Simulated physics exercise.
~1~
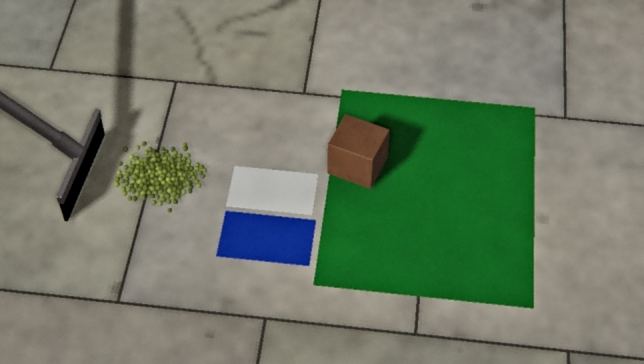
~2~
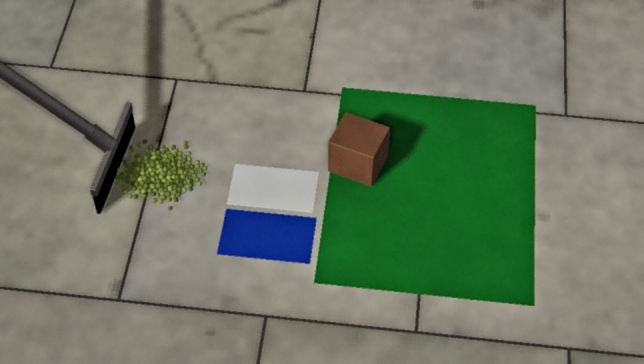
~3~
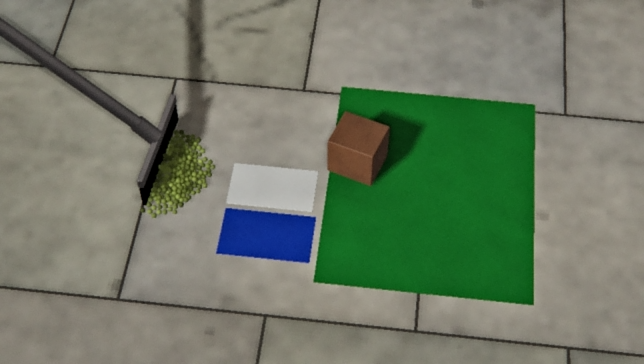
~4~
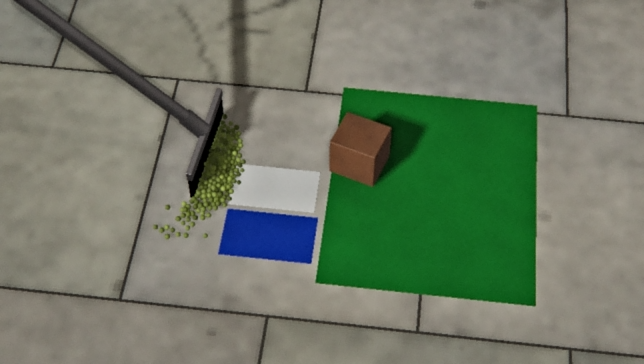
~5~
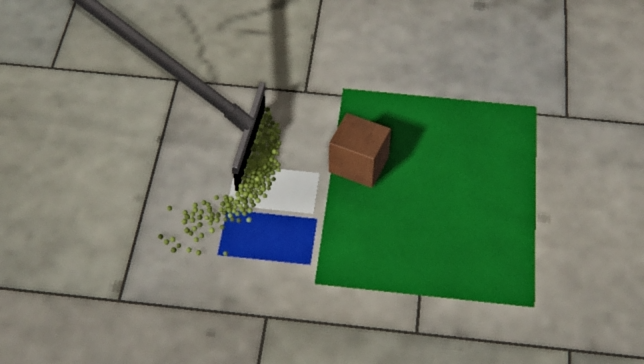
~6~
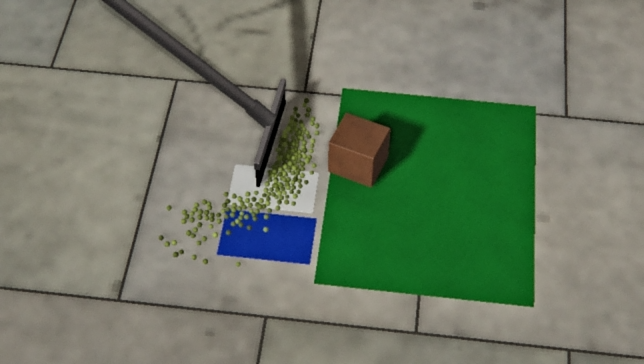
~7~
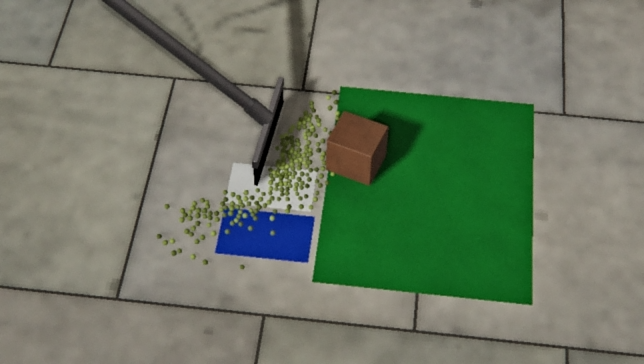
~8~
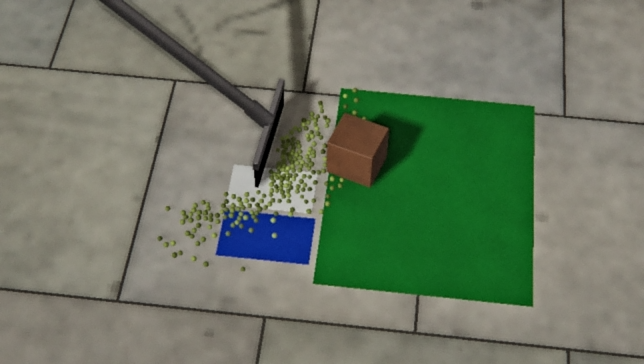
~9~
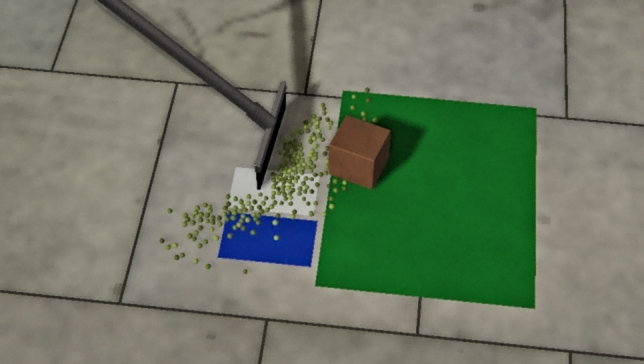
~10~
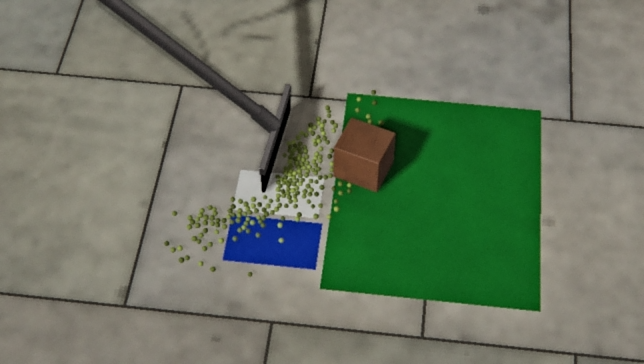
To begin with, a dark squeegee stands left of a heap of small green peas on grey paving, with white, blue and green mats and a brown block to the right. The squeegee slides rightwards, meets the heap and packs it against its blade. As it pushes on, peas slip off the near end and trail behind. It carries the rest over the white mat and stops short of the block. Some peas roll on, a few passing around the block onto the green mat. Finally, the peas lie scattered, many on bare paving and the white mat, fewer on the blue and green.
